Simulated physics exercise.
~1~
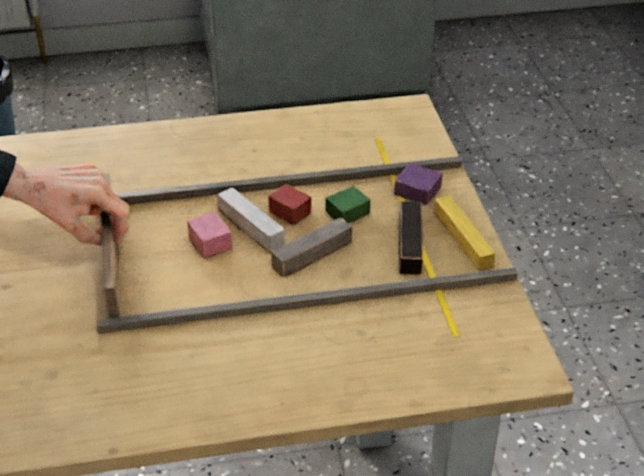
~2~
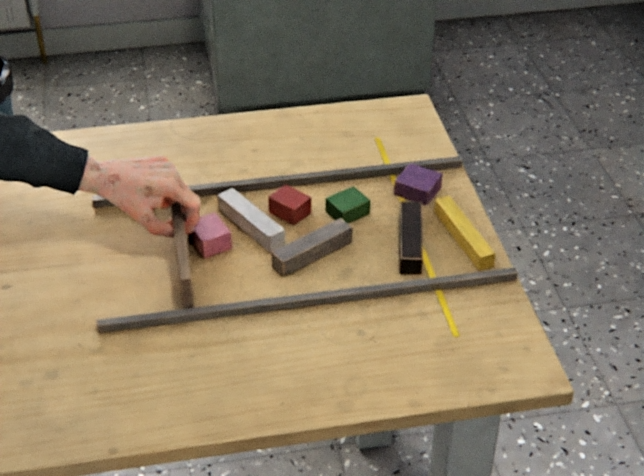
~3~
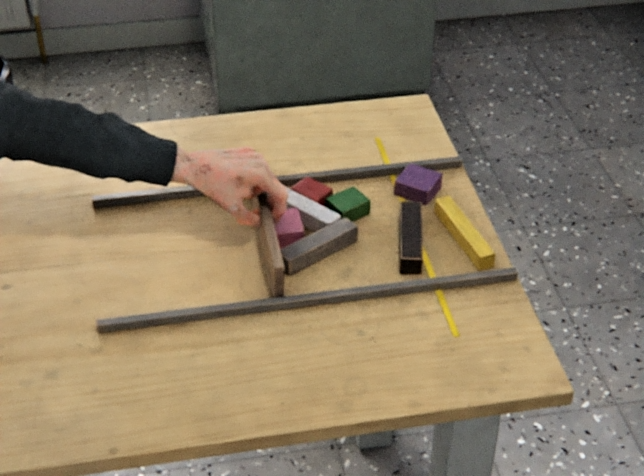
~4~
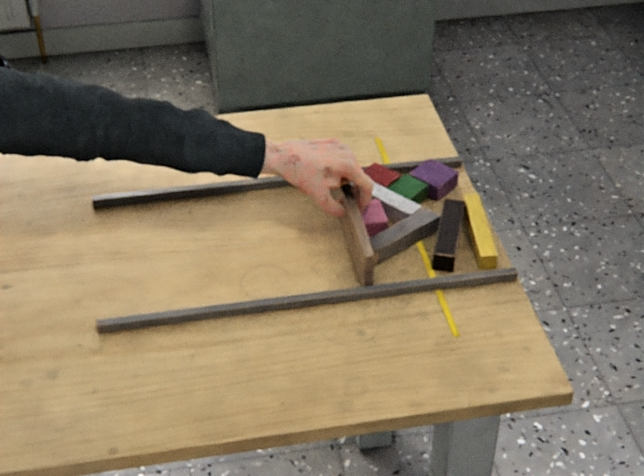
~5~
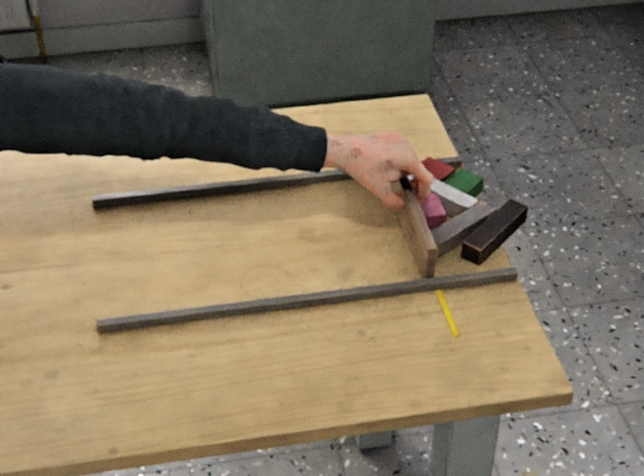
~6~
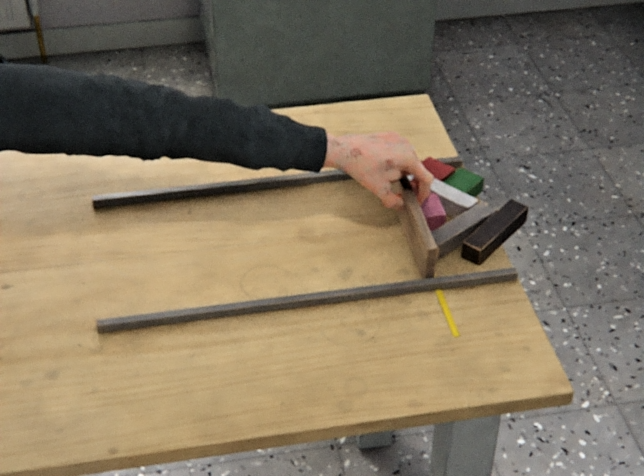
The clip opens on a wooden table where a hand holds an upright board between two long rails, with coloured blocks and bars scattered to its right and a yellow tape line near the far end. The hand slides the board right until it nears the pink block. It keeps pushing, bunching the pink block, white bar, grey bar and red block together. The cluster then shoves the green, purple, black and yellow pieces towards the table's right edge. The purple block and yellow bar go off the table, and the board stops, leaving the black bar jutting over the edge beside the remaining pieces.
